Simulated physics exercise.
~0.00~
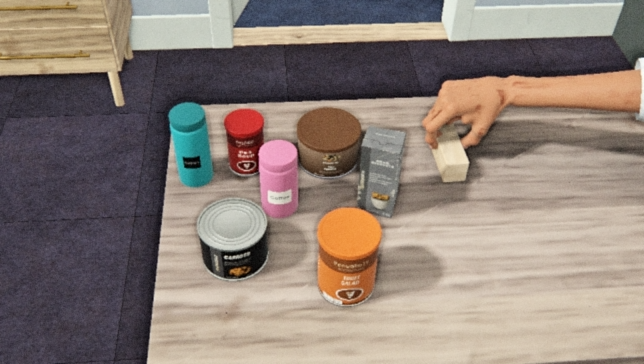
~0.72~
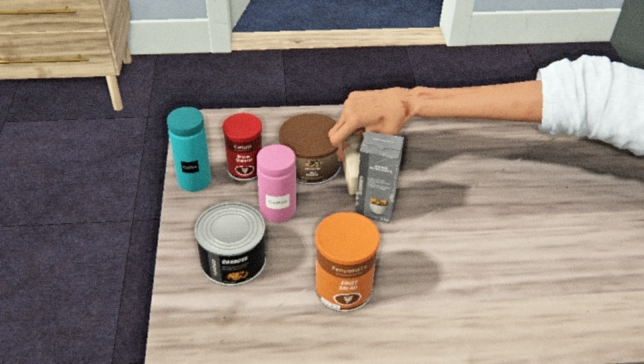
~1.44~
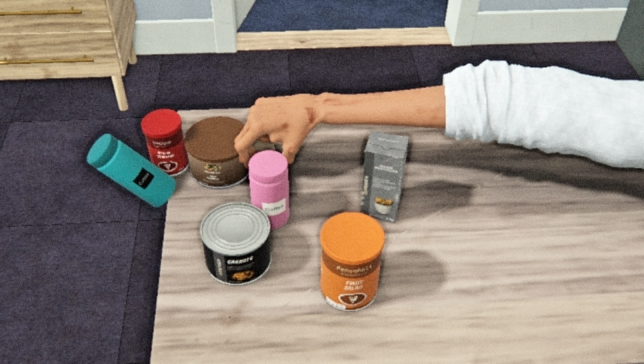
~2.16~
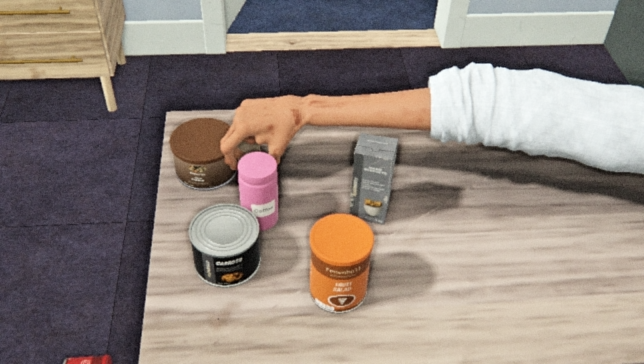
To begin with, a hand holds a small pale block at the right of a group of tins, jars and a grey carton near the left end of a wooden table. The hand moves left, bringing the block up to the brown tub behind the carton. As it keeps pushing, the brown tub slides left, the red tin shifts to the edge, and the turquoise jar tips over the side. The red tin then goes over too, and is last seen lying on its side on the floor. The brown tub ends near the corner, while the pink jar, black tub, orange tin and grey carton remain standing on the table.
